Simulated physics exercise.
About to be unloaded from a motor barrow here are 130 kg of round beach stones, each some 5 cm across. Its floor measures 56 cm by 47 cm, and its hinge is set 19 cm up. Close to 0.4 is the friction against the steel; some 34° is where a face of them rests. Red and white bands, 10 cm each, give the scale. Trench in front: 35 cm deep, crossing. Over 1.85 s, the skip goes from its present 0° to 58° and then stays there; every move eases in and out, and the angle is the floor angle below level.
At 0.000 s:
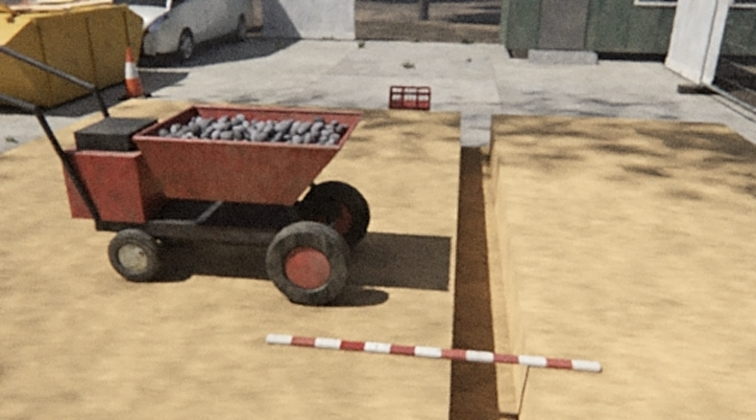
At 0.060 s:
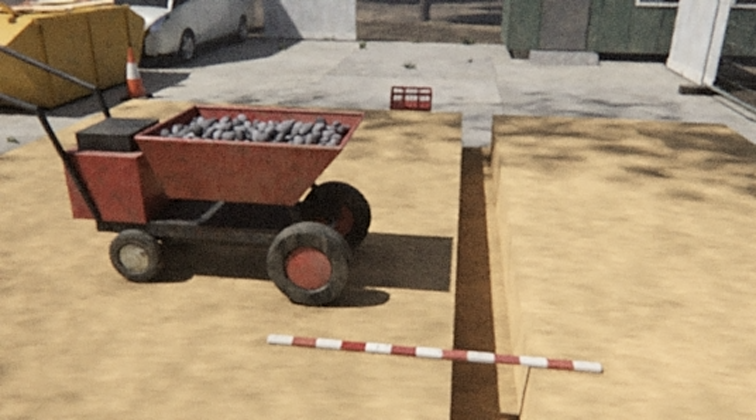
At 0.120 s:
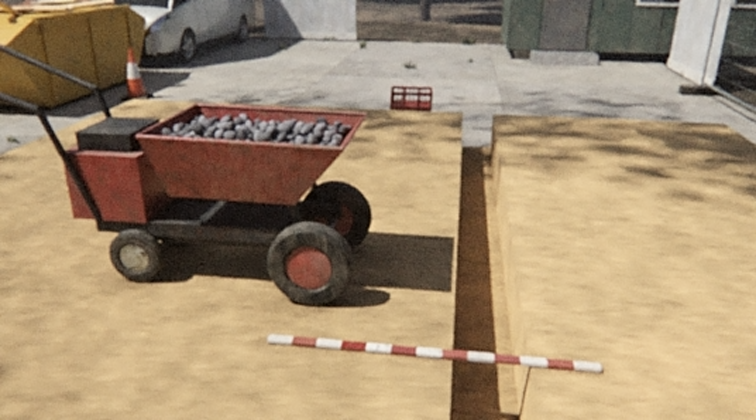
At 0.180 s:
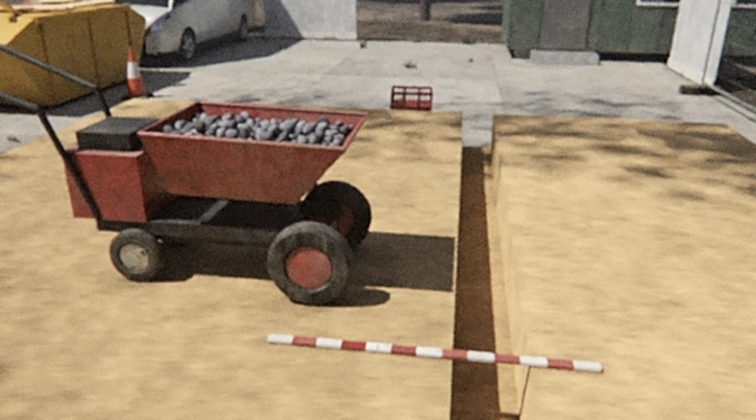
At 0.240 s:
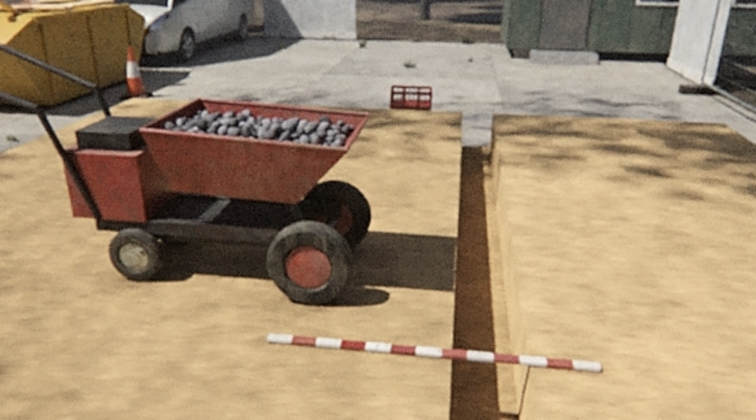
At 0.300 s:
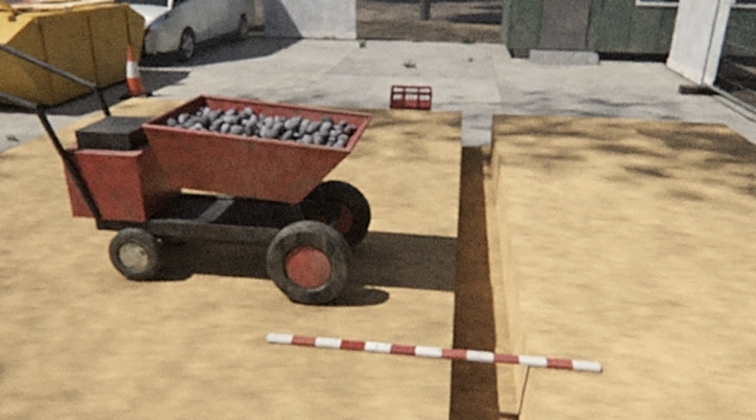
A red motor barrow loaded with round grey stones standing beside a narrow trench, its skip slowly tilting slightly toward the right.
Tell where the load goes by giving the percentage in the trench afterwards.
About 85 per cent of the load is in the trench.
After 1.4 s the floor is at 49°; 100 % in the skip; the foremost stones are at (435, 196).
After 2.0 s the floor is at 58°; 64 % in the skip, 4 % short of the trench, 32 % in the trench; the foremost stones are at (520, 287).
After 2.3 s the floor is at 58°; 41 % in the skip, 3 % short of the trench, 54 % in the trench, 3 % past the trench; the foremost stones are at (594, 282).
After 4.2 s the floor is at 58°; 10 % in the skip, 2 % short of the trench, 85 % in the trench, 3 % past the trench; the foremost stones are at (648, 278).
